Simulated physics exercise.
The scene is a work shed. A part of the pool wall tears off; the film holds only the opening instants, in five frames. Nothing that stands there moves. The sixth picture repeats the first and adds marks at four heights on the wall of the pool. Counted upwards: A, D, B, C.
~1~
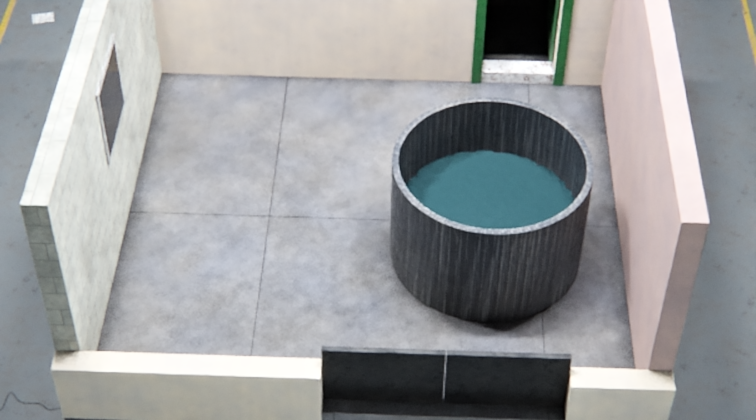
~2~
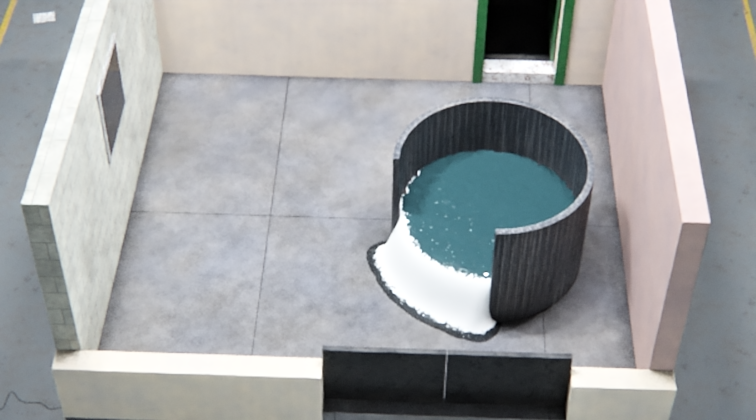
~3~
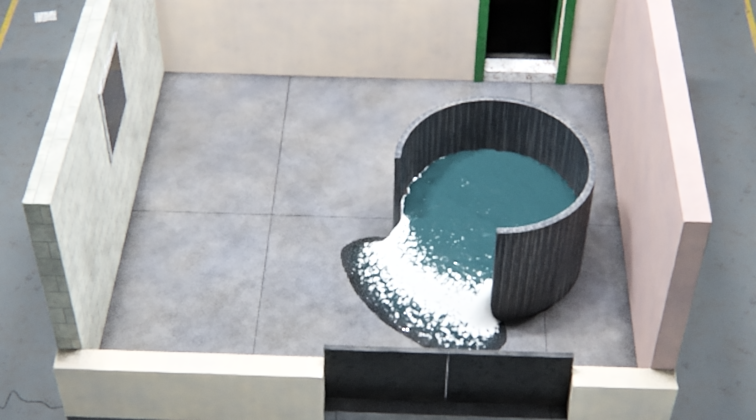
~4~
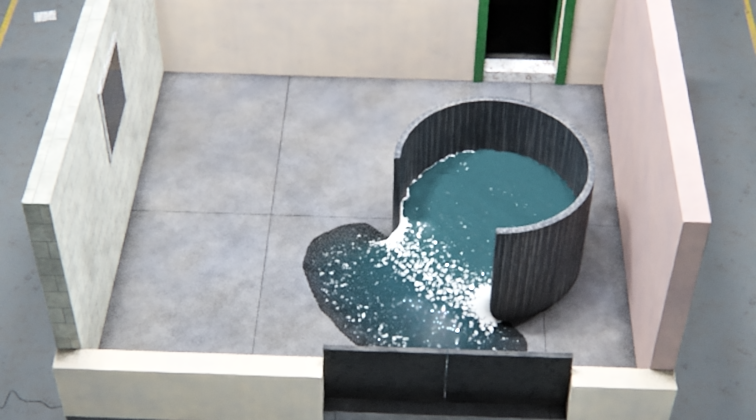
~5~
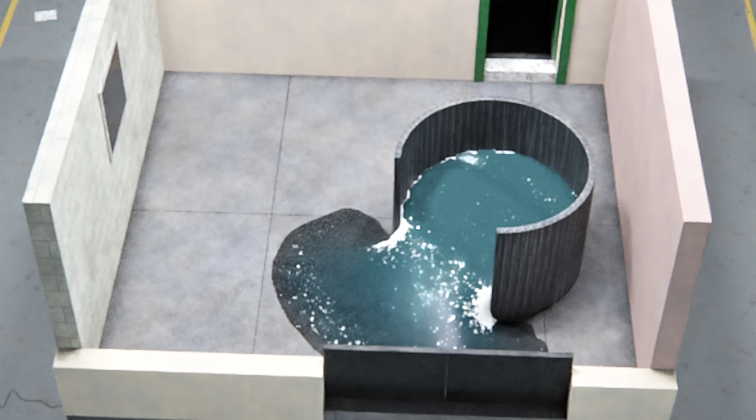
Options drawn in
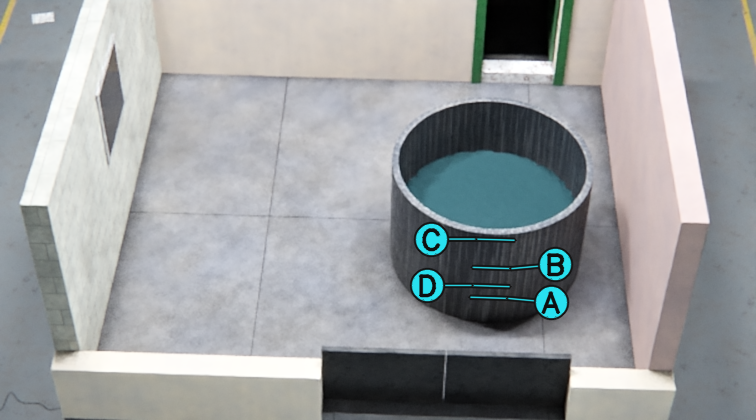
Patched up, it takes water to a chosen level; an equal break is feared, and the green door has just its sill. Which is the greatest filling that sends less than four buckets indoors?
Level B.
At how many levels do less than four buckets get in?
Three of the four.
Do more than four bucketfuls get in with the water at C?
Yes, it does.
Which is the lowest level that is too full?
Here it is level C.
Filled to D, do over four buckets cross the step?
No, that is safe.
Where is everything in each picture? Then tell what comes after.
In the first frame, water in the pool at rest, its middle at (488, 212); foot of the green doorway at (517, 83); shut gate at (446, 360).
In the second frame, 2 % of the ground under water, visible out to (491, 328).
In the third frame, 5 % of the ground under water, visible out to (353, 255).
In the fourth frame, 10 % of the ground under water, visible out to (314, 262).
In the fifth frame, 16 % of the ground under water, visible out to (288, 249).
In cyan, A at (489, 297); B at (492, 268); C at (494, 239); D at (490, 286); from the bottom up A, D, B, C.
With A, nothing gets over.
With B, a splash gets over, under a bucket.
With C, about 8 bucketfuls get in.
With D, nothing gets over.
